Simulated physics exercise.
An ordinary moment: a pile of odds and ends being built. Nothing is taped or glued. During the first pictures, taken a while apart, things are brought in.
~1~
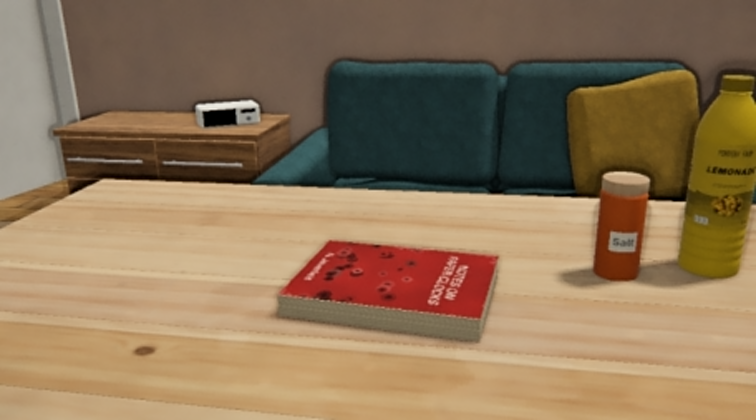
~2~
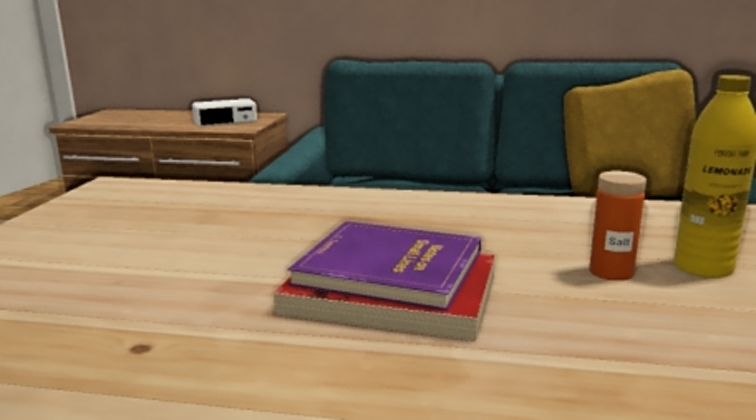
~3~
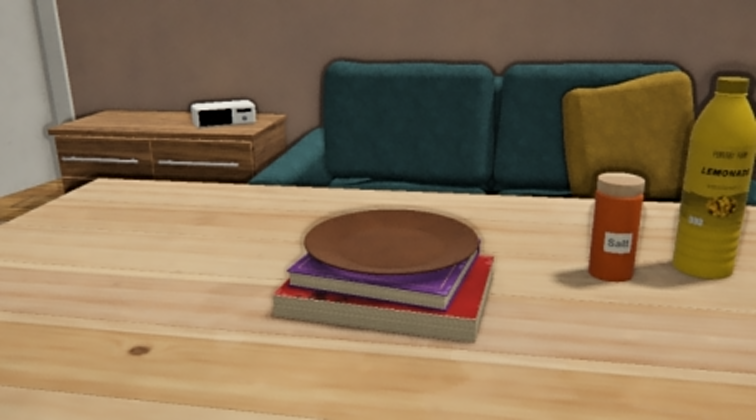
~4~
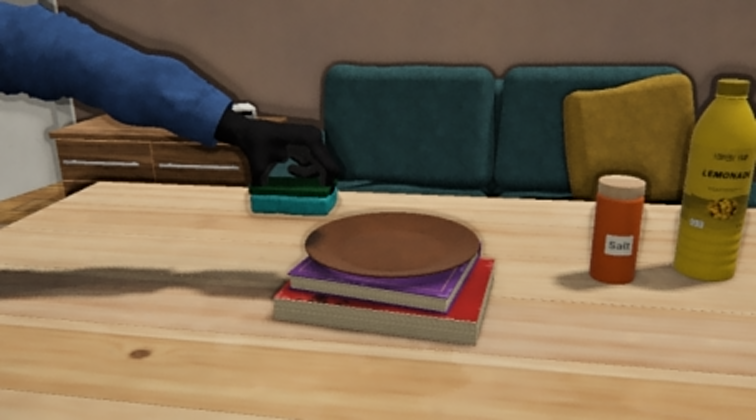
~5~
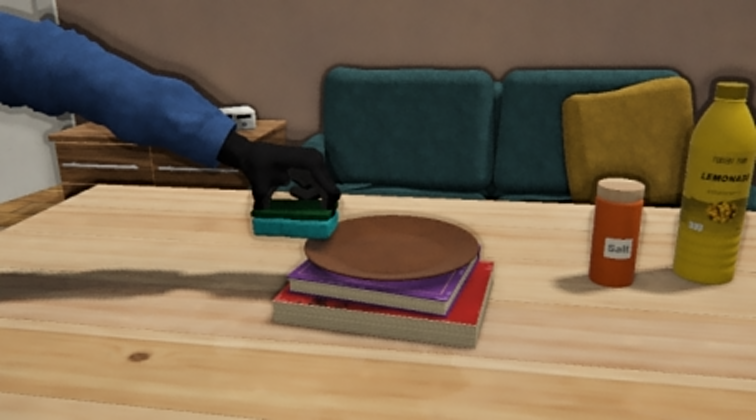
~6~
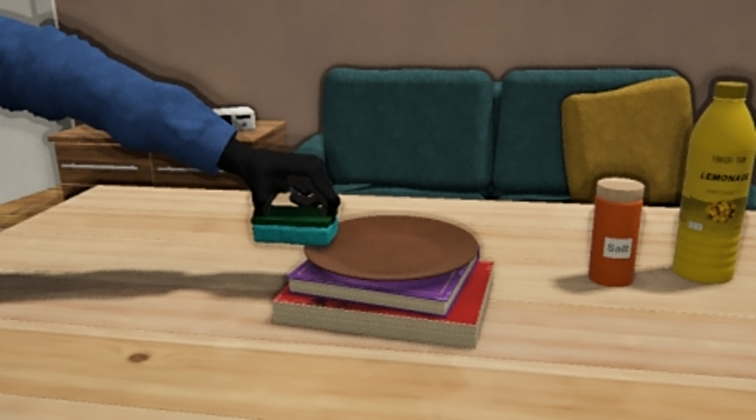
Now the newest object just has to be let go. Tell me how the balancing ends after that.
Short answer: It's not safe.
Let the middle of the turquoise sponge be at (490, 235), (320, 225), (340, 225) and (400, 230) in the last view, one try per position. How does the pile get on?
Attempt one, the pile falls over; attempt two, it survives; attempt three, it survives; attempt four, it survives.
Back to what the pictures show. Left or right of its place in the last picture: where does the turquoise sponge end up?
That would be the viewer's left.
Then, 0.30 s later than the last frame, turquoise sponge now fallen.
Then, 0.70 s later than the last frame, things are still on the move.
Then, 1.90 s later than the last frame, nothing new.
When it is over, fallen, turquoise sponge; the other 5 as before. End places, in pixels of the last picture, turquoise sponge near (213, 267). The pile comes apart.
